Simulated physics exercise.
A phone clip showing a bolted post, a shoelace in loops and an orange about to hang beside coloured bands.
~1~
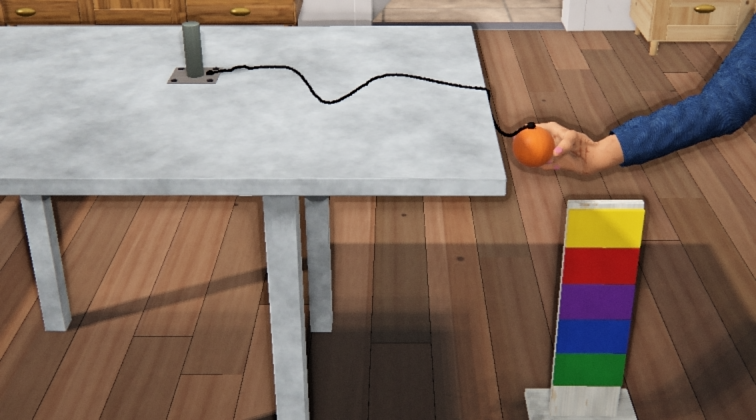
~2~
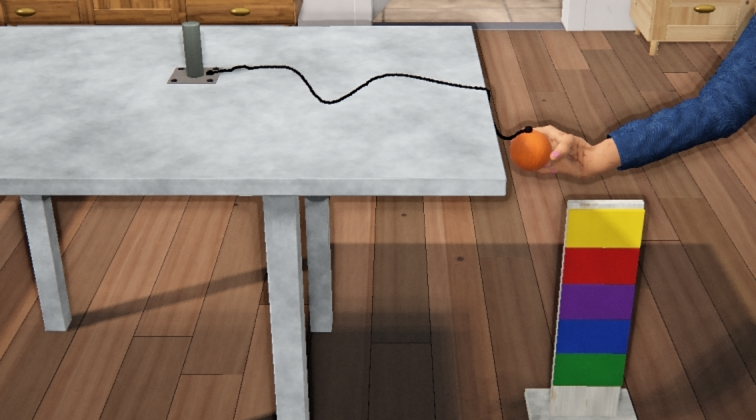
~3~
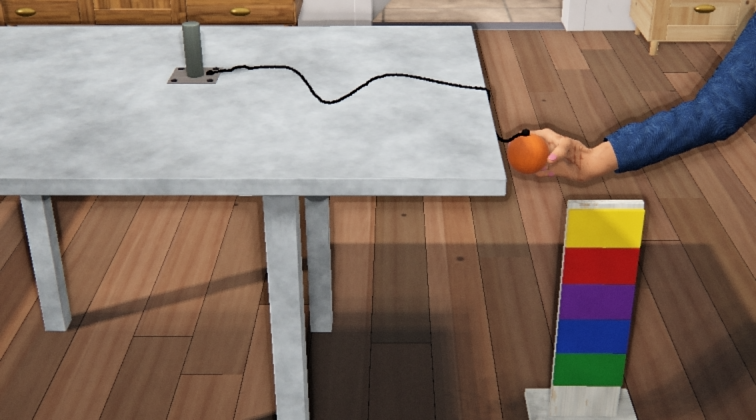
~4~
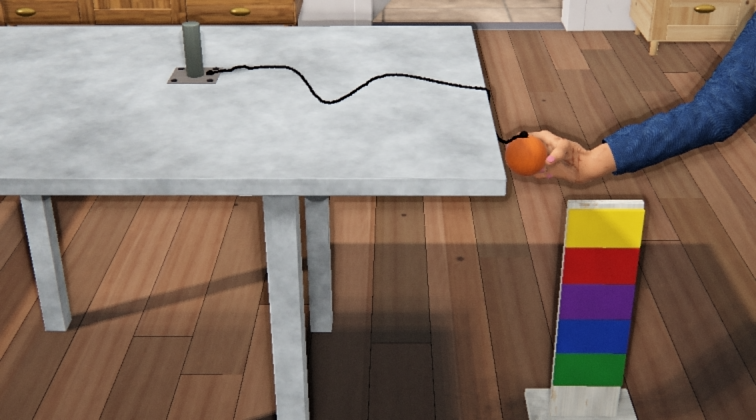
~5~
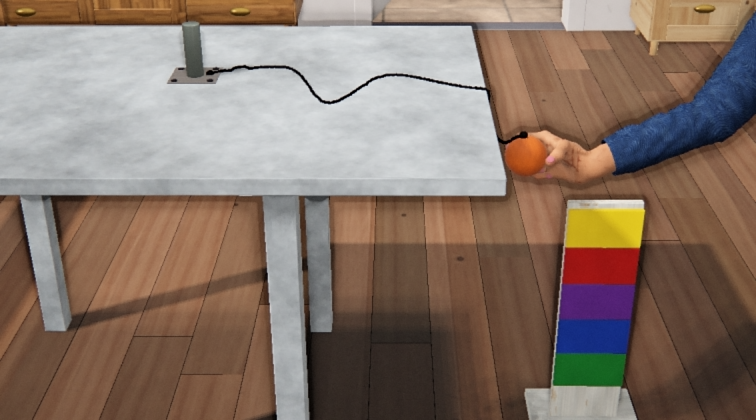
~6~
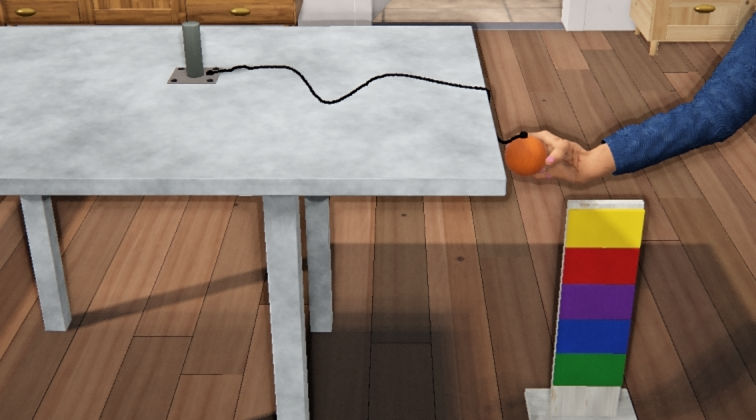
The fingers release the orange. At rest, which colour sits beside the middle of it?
Its centre is beside purple.
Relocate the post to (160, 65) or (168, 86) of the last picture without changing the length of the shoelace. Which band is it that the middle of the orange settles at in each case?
First try: Red; second try: Purple.
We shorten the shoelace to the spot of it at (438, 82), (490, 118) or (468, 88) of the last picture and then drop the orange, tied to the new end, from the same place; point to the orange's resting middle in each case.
Respectively (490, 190), (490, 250) and (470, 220).
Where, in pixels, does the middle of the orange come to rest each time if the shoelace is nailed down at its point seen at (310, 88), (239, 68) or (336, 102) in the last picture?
Approximately at (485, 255), at (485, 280) and at (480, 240), in that order.
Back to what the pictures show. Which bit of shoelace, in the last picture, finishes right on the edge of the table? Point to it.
Look near (372, 80).
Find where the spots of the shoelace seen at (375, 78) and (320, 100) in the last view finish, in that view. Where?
Near (484, 92) and (400, 77).
Early on, orange near (463, 264); level with red.
Midway, orange near (473, 278); level with purple.
Finally, orange near (478, 282); level with purple. Its centre hangs level with the purple band.
